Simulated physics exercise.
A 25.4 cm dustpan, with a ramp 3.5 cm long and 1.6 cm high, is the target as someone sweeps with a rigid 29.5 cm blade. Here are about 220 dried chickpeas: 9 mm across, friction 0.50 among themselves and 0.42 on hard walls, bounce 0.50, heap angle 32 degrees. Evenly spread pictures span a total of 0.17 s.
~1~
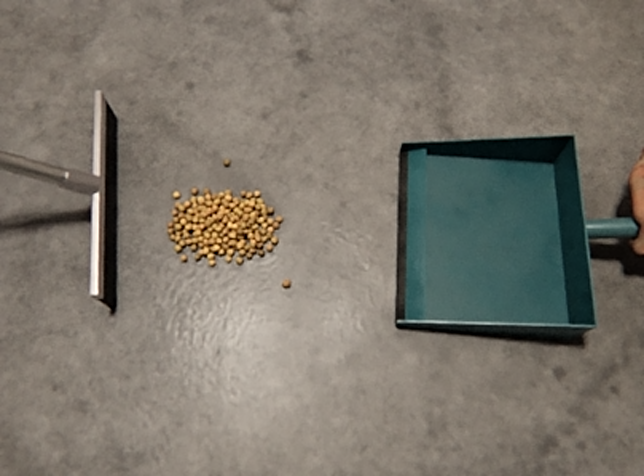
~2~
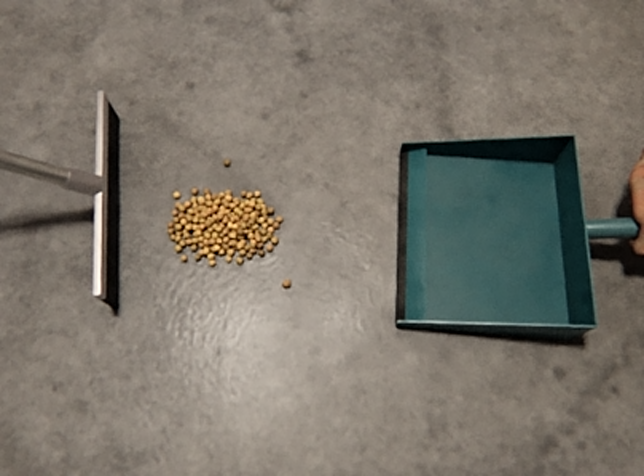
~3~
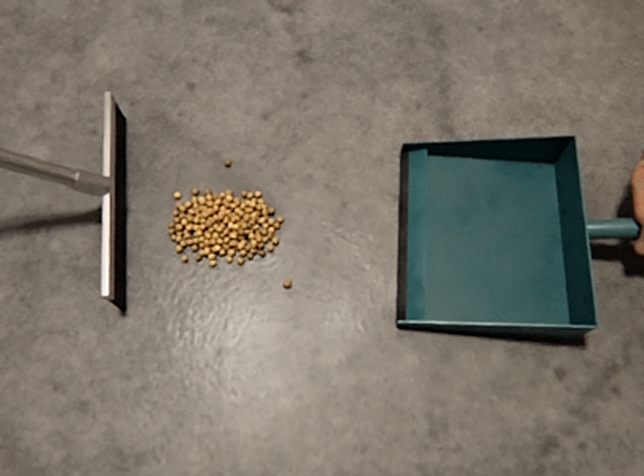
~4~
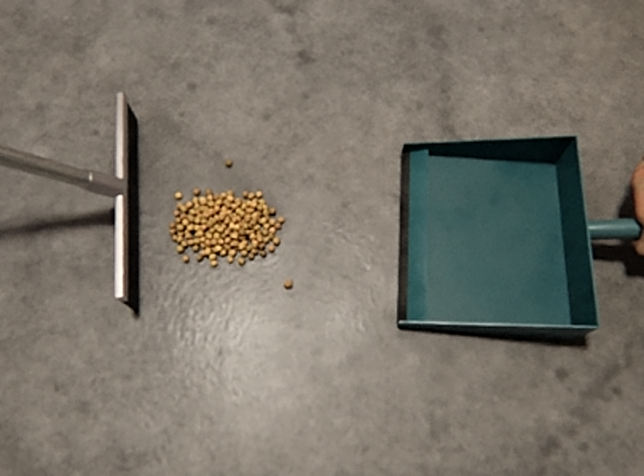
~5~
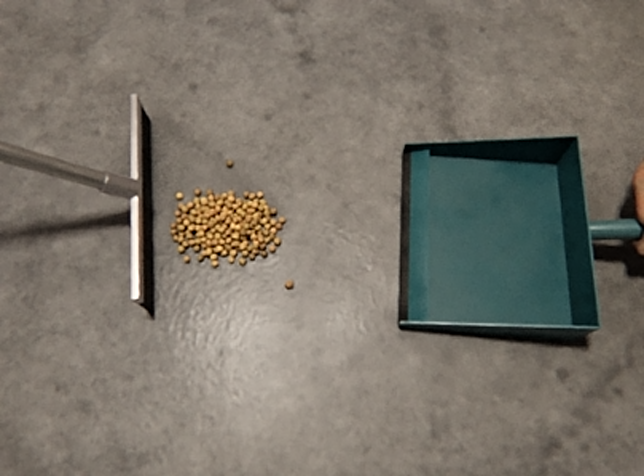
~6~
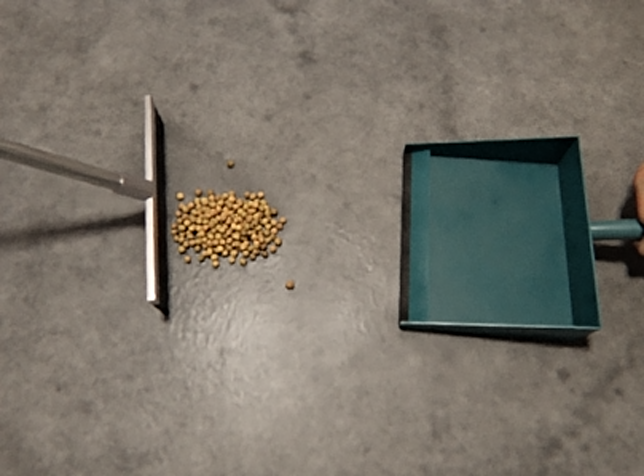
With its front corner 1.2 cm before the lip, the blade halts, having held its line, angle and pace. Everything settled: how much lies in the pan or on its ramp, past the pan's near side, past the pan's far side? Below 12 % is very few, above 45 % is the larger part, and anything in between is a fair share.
Pan: A fair share, near side: Very few, far side: Very few.
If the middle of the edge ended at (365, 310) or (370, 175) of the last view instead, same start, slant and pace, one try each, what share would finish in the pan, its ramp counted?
Some 0 per cent on the first try, 30 per cent on the second.
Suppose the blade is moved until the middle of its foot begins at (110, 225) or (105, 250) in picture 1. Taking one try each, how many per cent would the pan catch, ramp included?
First try about 10 per cent, second about 5 per cent.
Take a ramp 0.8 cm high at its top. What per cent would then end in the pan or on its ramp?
Something like 25 per cent, ramp included.
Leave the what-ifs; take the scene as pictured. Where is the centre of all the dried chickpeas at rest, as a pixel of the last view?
Close to pixel (393, 225).
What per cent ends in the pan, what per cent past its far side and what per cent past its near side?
Final shares - pan: 15%, near side: 0%, far side: 5%.
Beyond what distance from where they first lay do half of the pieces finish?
About 24 cm.
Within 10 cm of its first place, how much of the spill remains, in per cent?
About 0 %.
Then, 0.25 s after the last picture, middle of the blade 19 cm from the lip; 0 % over the lip, far side 0 %, near side 0 %.
Then, 0.42 s after the last picture, middle of the blade 10 cm from the lip; 0 % over the lip, far side 0 %, near side 0 %.
Then, 0.72 s after the last picture, middle of the blade 4 cm from the lip; 15 % over the lip, far side 5 %, near side 0 %.
In the end, pan 15 %, near side 0 %, far side 5 %, in front of the lip or behind the blade 80 %.
